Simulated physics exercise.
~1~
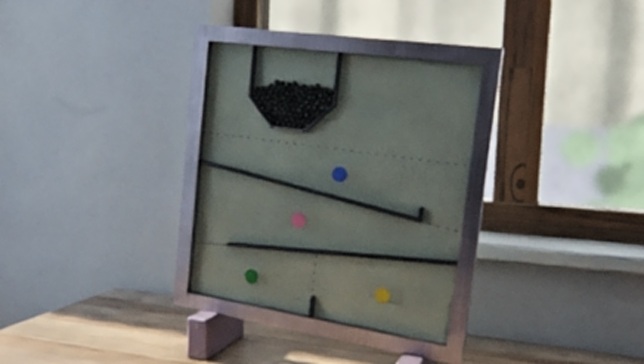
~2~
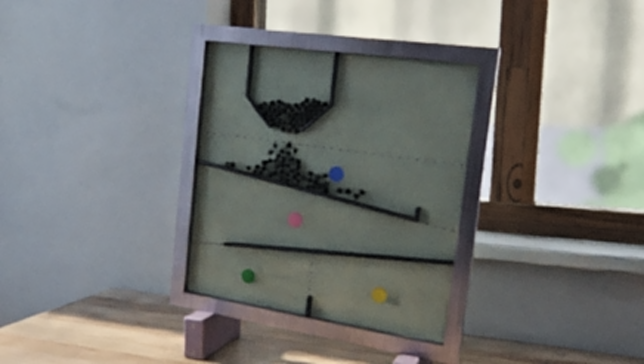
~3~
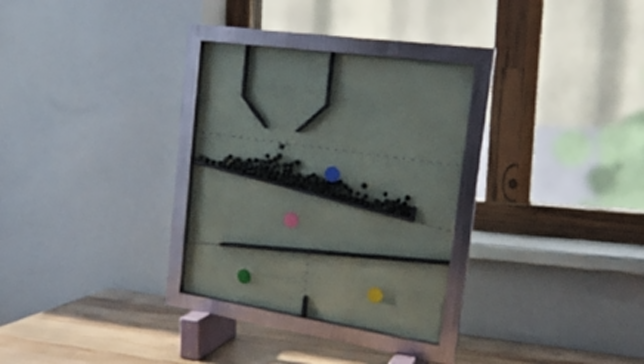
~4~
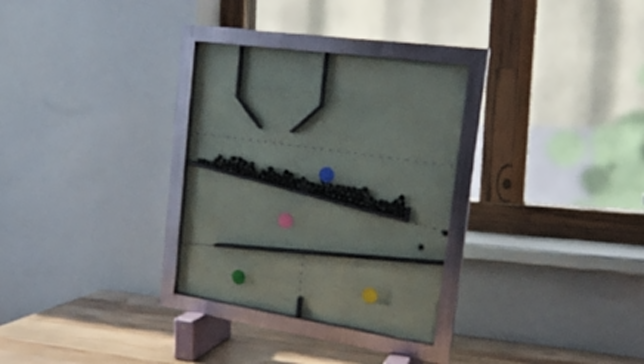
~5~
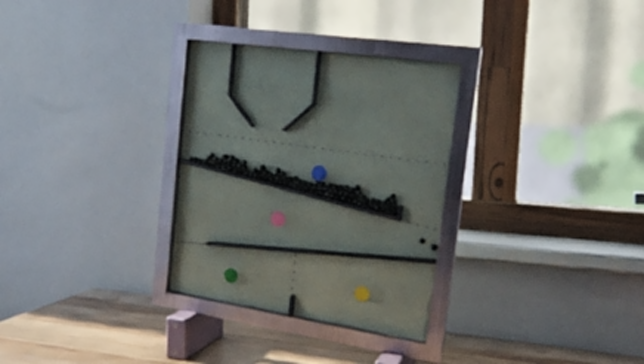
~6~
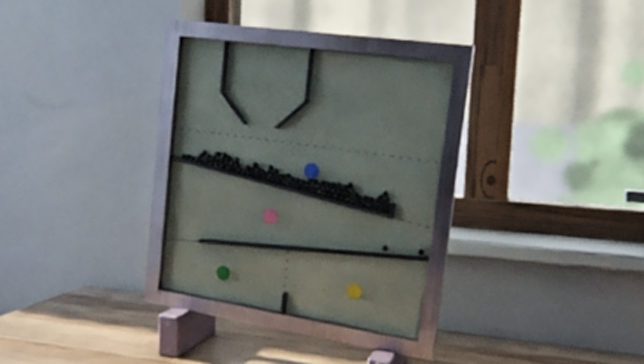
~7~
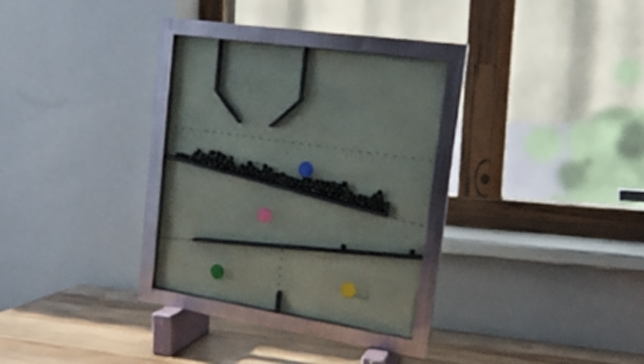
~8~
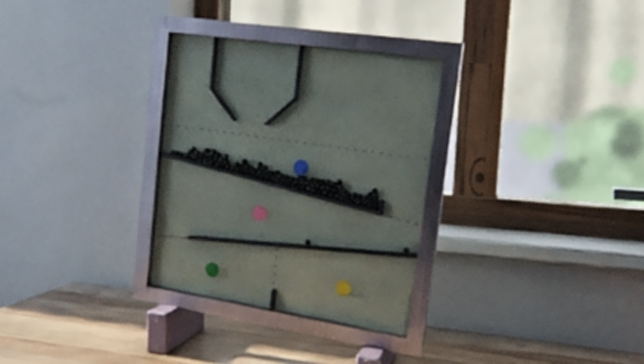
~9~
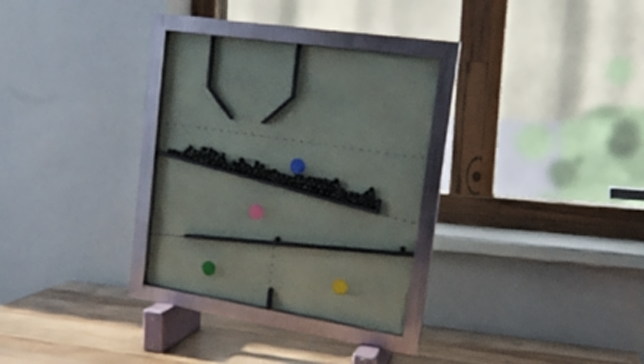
On a wooden table beside a window stands a flat, framed panel with a hopper full of small black beads at the top, two sloping bars below it and four coloured dots. The beads pour from the hopper's open bottom onto the upper bar, piling up and spreading down to the right past the blue dot. The hopper empties, and the heap settles along the bar behind its raised end. A couple of beads spill over, drop to the lower bar and move left along it. At the end, nearly all the beads rest on the upper bar around the blue dot.
